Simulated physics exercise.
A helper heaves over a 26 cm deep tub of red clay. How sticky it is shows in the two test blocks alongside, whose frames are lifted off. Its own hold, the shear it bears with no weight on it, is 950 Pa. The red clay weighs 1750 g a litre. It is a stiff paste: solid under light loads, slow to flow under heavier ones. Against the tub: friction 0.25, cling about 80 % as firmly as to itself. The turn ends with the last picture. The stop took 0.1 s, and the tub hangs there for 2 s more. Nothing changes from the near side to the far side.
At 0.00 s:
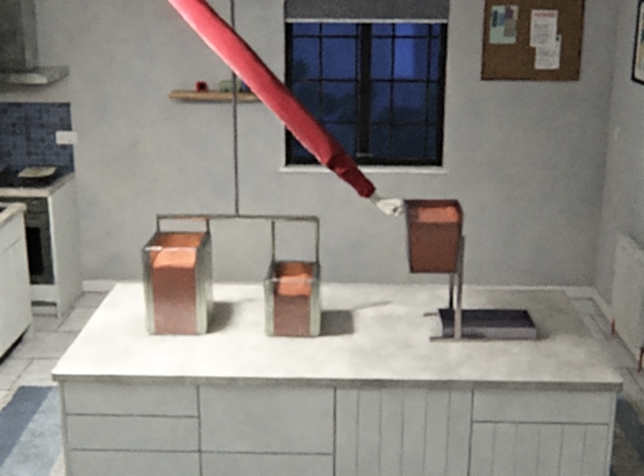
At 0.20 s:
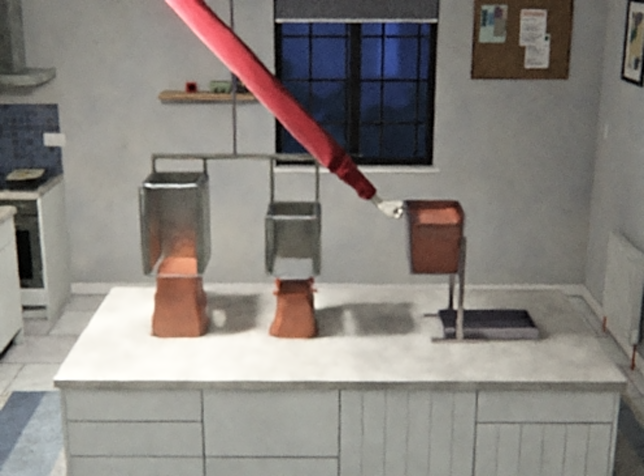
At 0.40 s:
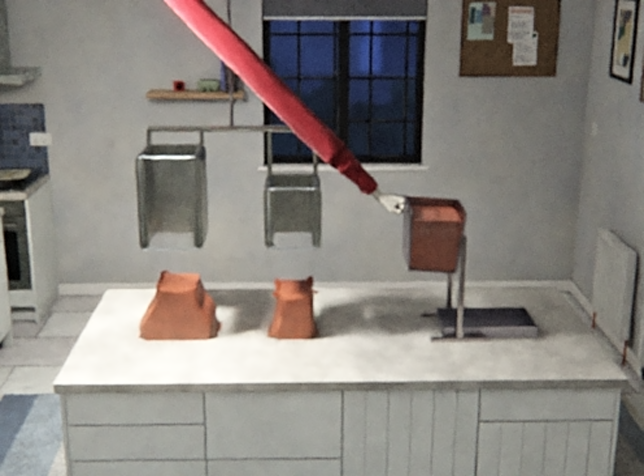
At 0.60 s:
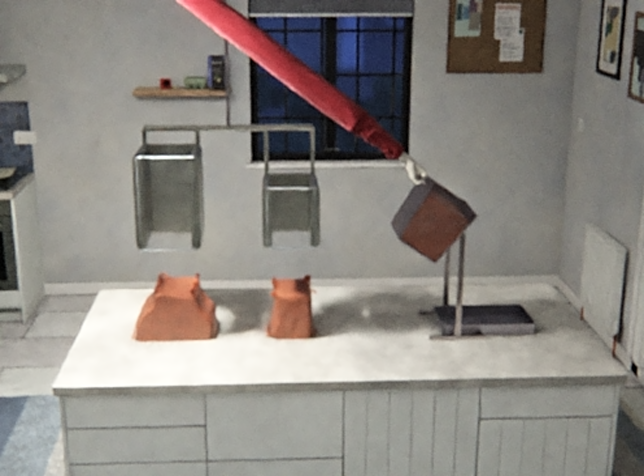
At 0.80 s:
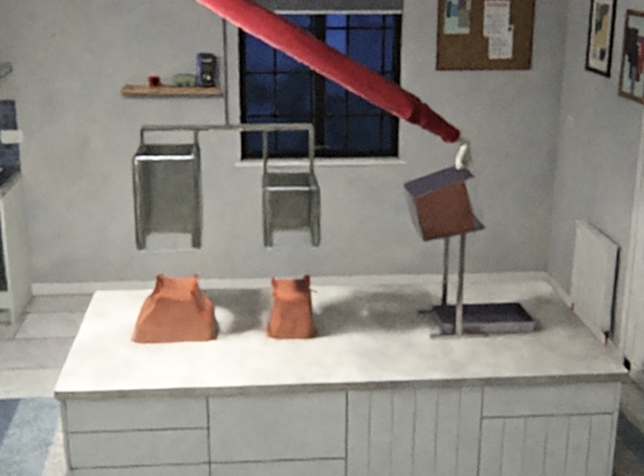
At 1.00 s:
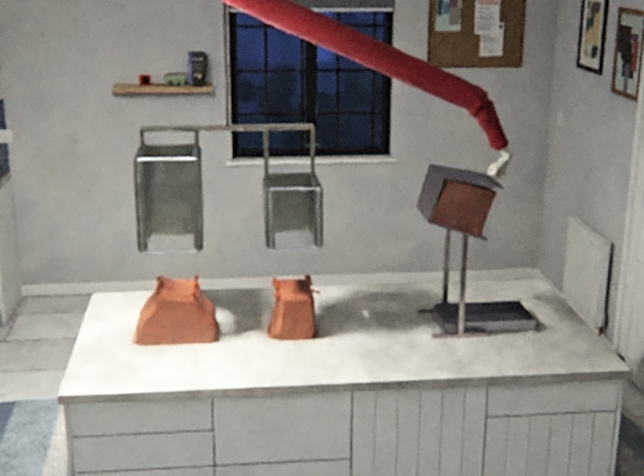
Casings lift off two clay blocks, the left sags, then a red arm tilts a tub.
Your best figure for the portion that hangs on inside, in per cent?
About 37 %.
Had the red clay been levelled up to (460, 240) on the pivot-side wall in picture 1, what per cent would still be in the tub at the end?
Then about 50 %.
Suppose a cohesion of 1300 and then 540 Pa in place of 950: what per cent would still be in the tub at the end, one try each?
In that order: 100 %, 35 %.
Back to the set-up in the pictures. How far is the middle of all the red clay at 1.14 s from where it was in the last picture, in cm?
Roughly 4 cm.
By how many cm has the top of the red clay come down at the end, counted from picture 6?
Roughly 12 cm.
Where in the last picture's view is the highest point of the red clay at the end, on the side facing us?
At about (437, 209).
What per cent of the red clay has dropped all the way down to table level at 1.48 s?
About 0 %.
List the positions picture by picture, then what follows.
Handle-side rim at (409, 213), tilt 0 degrees; top of the red clay at (461, 222); blocks stand 33 cm, 21 cm (left to right), in the first picture.
Handle-side rim at (410, 214), tilt 0 degrees; top of the red clay at (462, 223); blocks stand 30 cm, 21 cm (left to right), in the second picture.
Handle-side rim at (412, 210), tilt 4 degrees; top of the red clay at (418, 220); blocks stand 24 cm, 21 cm (left to right), in the third picture.
Handle-side rim at (434, 186), tilt 35 degrees; top of the red clay at (432, 197); blocks stand 22 cm, 21 cm (left to right), in the fourth picture.
Handle-side rim at (474, 178), tilt 75 degrees; top of the red clay at (461, 184); blocks stand 22 cm, 21 cm (left to right), in the fifth picture.
Handle-side rim at (503, 189), tilt 105 degrees; top of the red clay at (452, 181); blocks stand 22 cm, 21 cm (left to right), in the sixth picture.
After 1.14 s, the tub is at 105 degrees and holds 92 %.
After 1.31 s, the tub is at 105 degrees and holds 65 %.
After 1.48 s, the tub is at 105 degrees and holds 44 %.
After 1.65 s, the tub is at 105 degrees and holds 37 %.
After 3.00 s, at the end, the tub is at 105 degrees and holds 37 %.
